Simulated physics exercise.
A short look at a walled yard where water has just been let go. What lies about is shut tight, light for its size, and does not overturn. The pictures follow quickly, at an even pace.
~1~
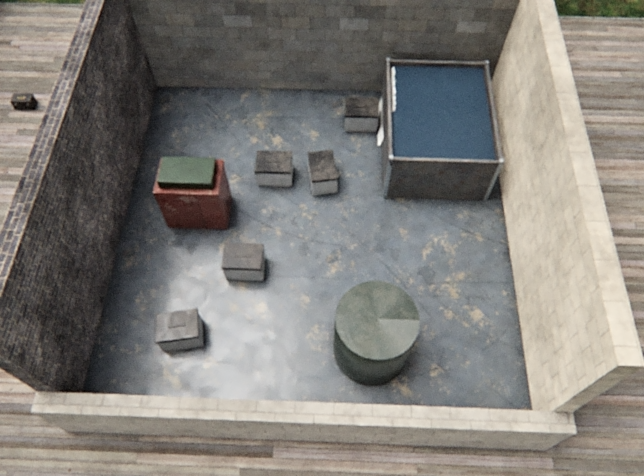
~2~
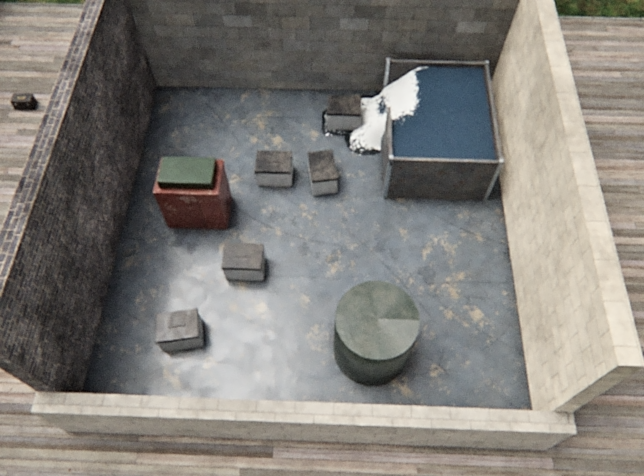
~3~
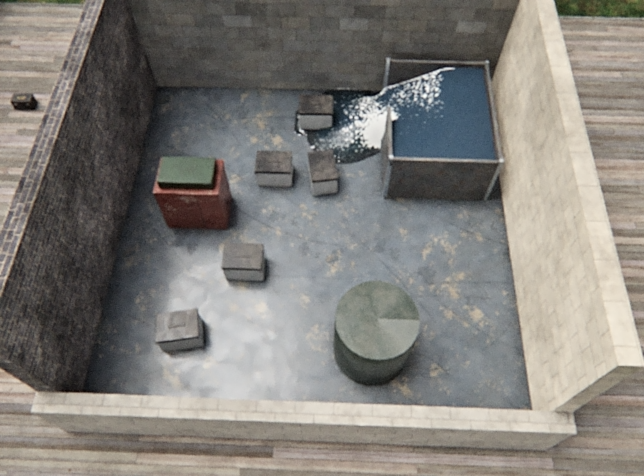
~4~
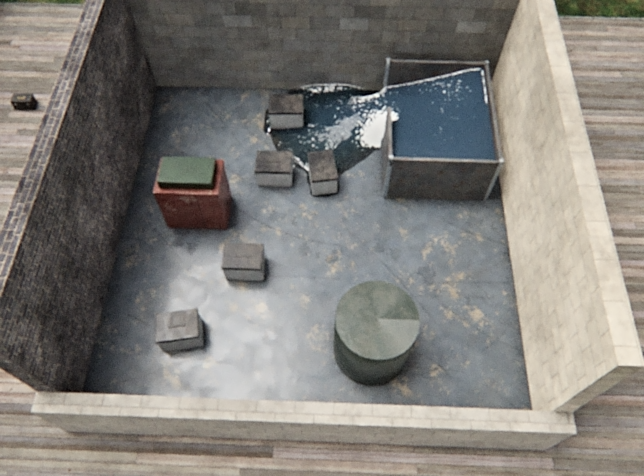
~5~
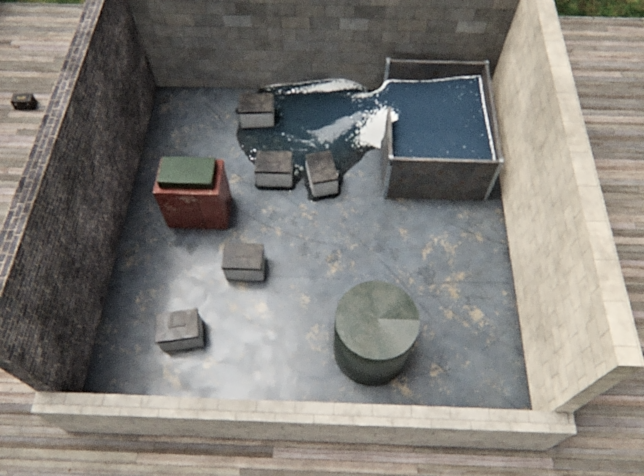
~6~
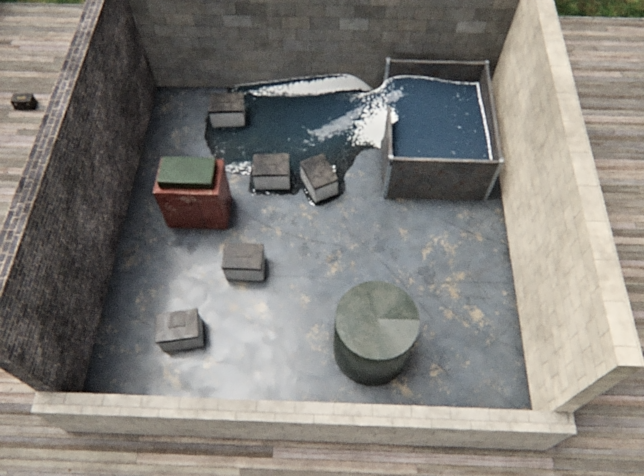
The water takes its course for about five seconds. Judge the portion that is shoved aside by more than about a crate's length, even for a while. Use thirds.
That comes to at least two thirds.
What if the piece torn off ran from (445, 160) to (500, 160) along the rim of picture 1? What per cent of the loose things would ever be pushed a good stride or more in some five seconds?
Near 40 in a hundred.
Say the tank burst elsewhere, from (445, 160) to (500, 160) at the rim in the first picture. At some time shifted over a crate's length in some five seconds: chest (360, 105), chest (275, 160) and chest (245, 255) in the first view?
As listed: Under that, not that far, yes.
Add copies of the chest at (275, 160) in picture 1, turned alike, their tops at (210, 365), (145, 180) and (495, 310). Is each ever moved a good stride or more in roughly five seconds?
As listed: Swept aside, shifted that much, not that far.
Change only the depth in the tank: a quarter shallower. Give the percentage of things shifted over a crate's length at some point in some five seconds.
About 60 per cent.
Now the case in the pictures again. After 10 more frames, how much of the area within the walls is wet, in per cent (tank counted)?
Roughly 45 per cent.
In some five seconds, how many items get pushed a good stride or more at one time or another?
5 of them.
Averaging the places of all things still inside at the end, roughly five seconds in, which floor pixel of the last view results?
Roughly at (282, 309).
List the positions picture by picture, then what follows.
The first picture shows a chest at (362, 106) rests on the ground; a chest at (323, 165) rests on the ground; 0 of 5 have shifted.
The second picture shows a chest at (344, 105), on the bottom, close to its start; a chest at (323, 165), on the bottom; 1 of 5 have shifted.
The third picture shows a chest at (316, 104) rests on the ground, a stride from its start; a chest at (323, 165) rests on the ground; 1 of 5 have shifted.
The fourth picture shows a chest at (286, 103) rests on the ground, a stride from its start; a chest at (323, 165) rests on the ground; 1 of 5 have shifted.
The fifth picture shows a chest at (256, 102) rests on the ground, far from its start; a chest at (322, 166) rests on the ground; 1 of 5 have shifted.
The sixth picture shows a chest at (226, 102) rests on the ground, far from its start; a chest at (319, 170) rests on the ground, close to its start; 3 of 5 have shifted.
A moment on, 1 of 5 are well off their spots; 1 afloat.
Next, 2 of 5 are well off their spots; 1 afloat.
Later, 4 of 5 are well off their spots; 2 afloat.
In the end, 5 of 5 are well off their spots, and 5 have been at some point; 5 afloat.
